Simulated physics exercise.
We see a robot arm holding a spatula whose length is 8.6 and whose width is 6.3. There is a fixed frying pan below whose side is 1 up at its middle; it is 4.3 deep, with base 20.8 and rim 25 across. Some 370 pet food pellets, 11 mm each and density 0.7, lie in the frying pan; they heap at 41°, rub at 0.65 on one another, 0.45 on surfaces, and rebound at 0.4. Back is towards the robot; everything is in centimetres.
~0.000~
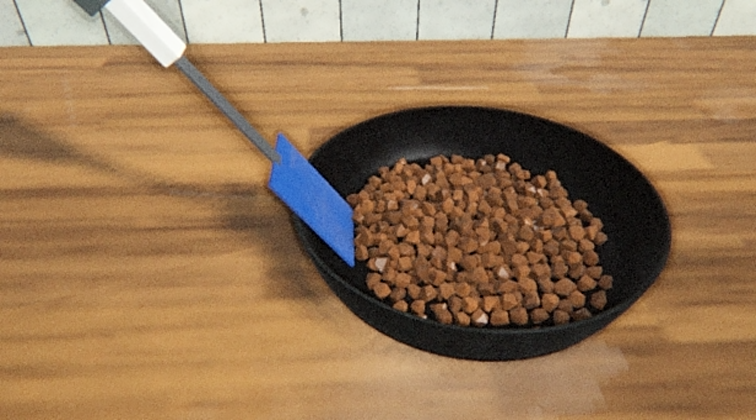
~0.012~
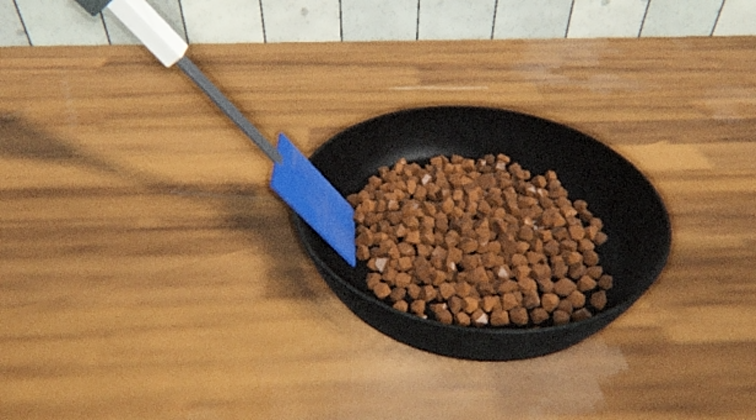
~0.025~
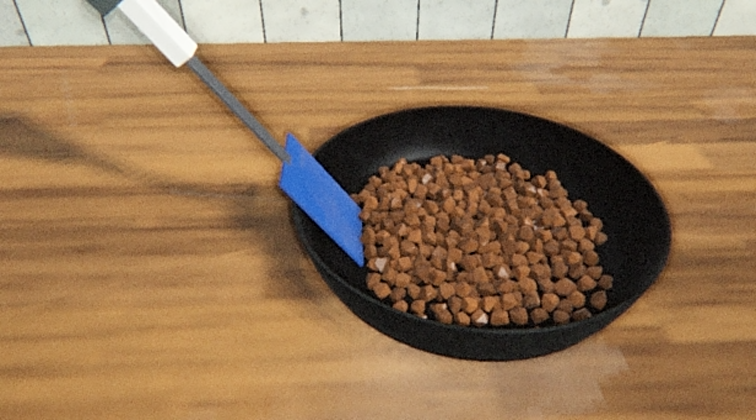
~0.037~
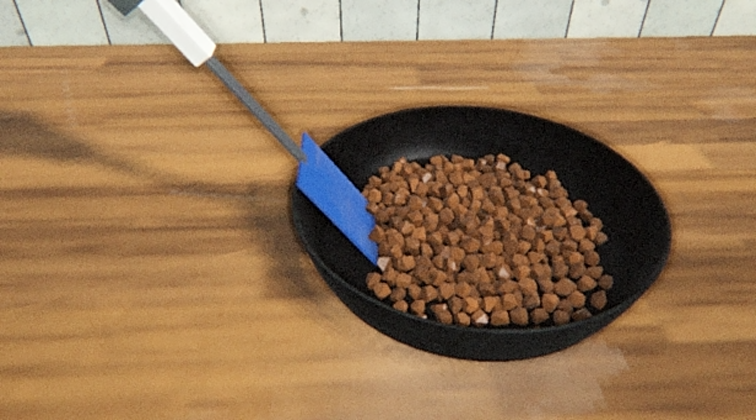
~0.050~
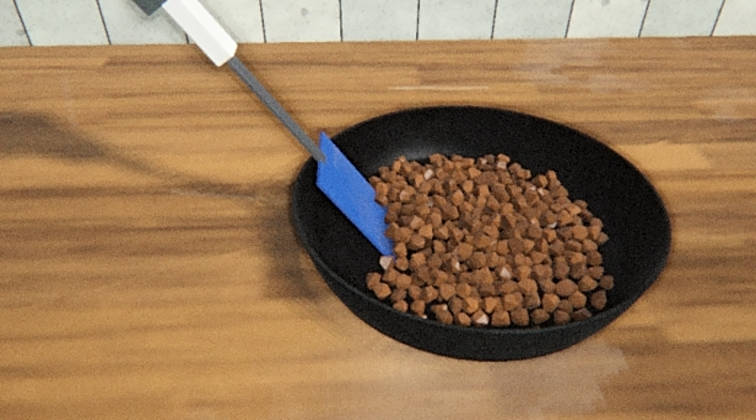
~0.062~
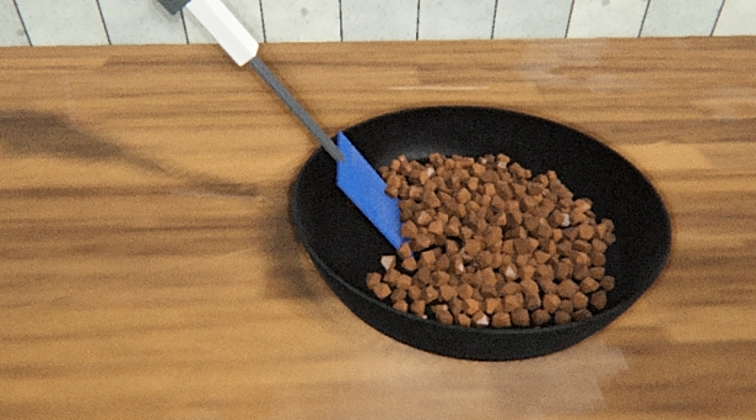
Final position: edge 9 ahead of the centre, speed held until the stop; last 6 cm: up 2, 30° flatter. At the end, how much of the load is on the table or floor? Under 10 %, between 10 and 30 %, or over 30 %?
Under 10 %.
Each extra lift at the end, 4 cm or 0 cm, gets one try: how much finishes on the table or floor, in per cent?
Try one gives about 10 in a hundred, try two about 0 in a hundred.
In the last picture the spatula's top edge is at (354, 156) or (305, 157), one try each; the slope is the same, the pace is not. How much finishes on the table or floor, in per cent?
Roughly 10 and 0 percent.
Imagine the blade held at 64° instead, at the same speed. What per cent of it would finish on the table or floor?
It would come to roughly 5 percent.
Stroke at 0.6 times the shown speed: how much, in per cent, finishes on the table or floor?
Near 0 in a hundred.
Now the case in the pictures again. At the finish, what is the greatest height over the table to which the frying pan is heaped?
Height at rest: Roughly 5.5 cm.
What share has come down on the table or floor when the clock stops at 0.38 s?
Roughly 0 per cent.
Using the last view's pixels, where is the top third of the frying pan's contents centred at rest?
I'd put it close to (601, 203).
By 0.11 s, sloping 55°, highest piece 5 above the table; 373 in the frying pan.
By 0.15 s, sloping 46°, highest piece 5 above the table; 373 in the frying pan.
By 0.38 s, sloping 25°, highest piece 5 above the table; 360 in the frying pan, 7 on the table or floor, 6 on the blade or in flight.
By 1.43 s, sloping 25°, highest piece 5 above the table; 360 in the frying pan, 13 on the table or floor.
Final count, 360 in the frying pan, 13 on the table or floor. That is 3 % on the table or floor.
